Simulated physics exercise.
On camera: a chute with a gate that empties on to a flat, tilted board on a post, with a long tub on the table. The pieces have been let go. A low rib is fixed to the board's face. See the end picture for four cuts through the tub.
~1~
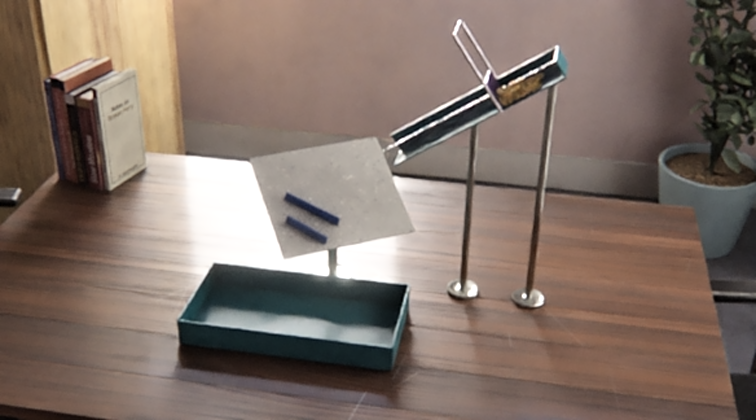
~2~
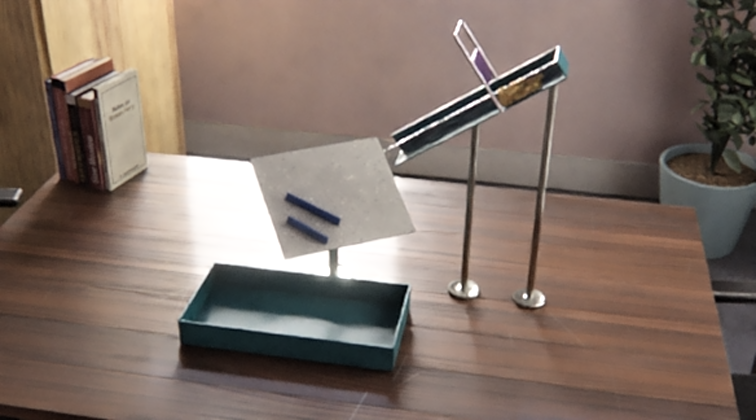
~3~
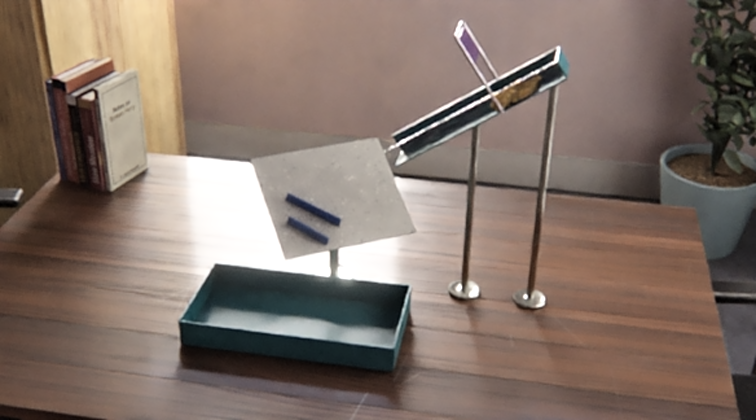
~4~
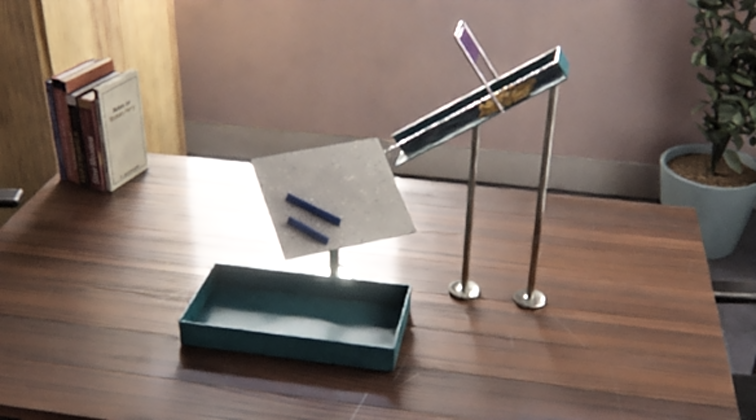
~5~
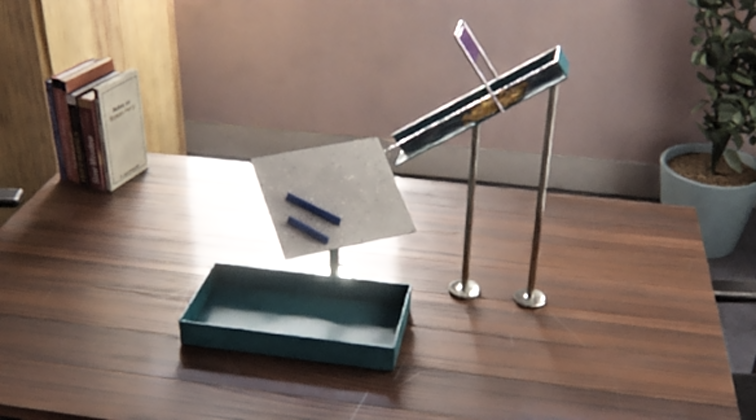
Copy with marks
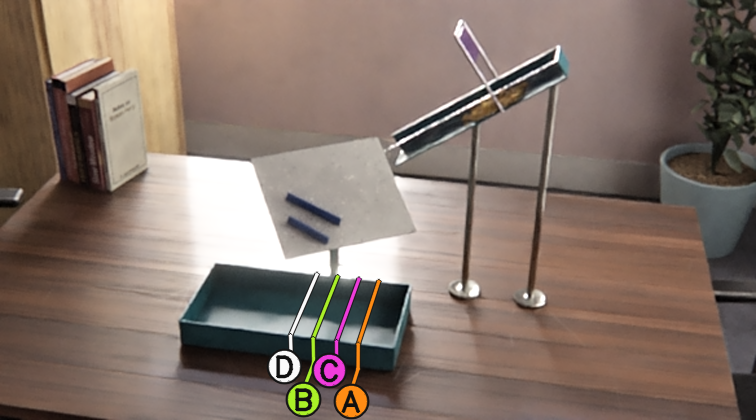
Golden-brown puffed pieces begin to slide slowly down a gently sloping dark chute as a purple gate lifts, seen from slightly above by a still camera in a room with a wooden table. The chute stands on two metal posts at right, above a tilted pale board with two blue ribs and an empty teal tub, with books at left and a potted plant at right. The pieces spread leftward beneath the raised gate, while everything else stays still.
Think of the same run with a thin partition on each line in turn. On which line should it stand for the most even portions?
Line A.
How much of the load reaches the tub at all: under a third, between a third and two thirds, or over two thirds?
About that: Over two thirds.
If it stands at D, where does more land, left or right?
More lands on the right.
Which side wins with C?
More lands on the right.
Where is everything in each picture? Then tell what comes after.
In the first frame, load behind the gate at (518, 88), puffed corn balls; lip of the chute at (397, 158), sloping gently.
In the second frame, middle of the board at (333, 195), tilted fairly steeply; middle of its low edge at (352, 244); of its high edge at (315, 147).
In the third frame, front corners of the tub at (179, 321) and (393, 348), empty; front of the load at (495, 103).
In the fourth frame, middle of the load at (502, 97); its front at (483, 108), about a quarter of the way to the lip; rib from (287, 193) to (341, 220); rib from (289, 217) to (329, 239).
In the fifth frame, middle of the load at (493, 100); its front at (465, 119), about a third of the way to the lip.
On the marked copy, line A crosses the front rim at (358, 343); line B crosses the front rim at (313, 337); line C crosses the front rim at (336, 340); line D crosses the front rim at (290, 334).
Choosing A, of what is caught, about half on the left of the divider, about half on the right.
Choosing B, of what is caught, a stray few on the left of the divider, nearly all on the right.
Choosing C, of what is caught, a small part on the left of the divider, nearly all on the right.
Choosing D, of what is caught, a stray few on the left of the divider, nearly all on the right.
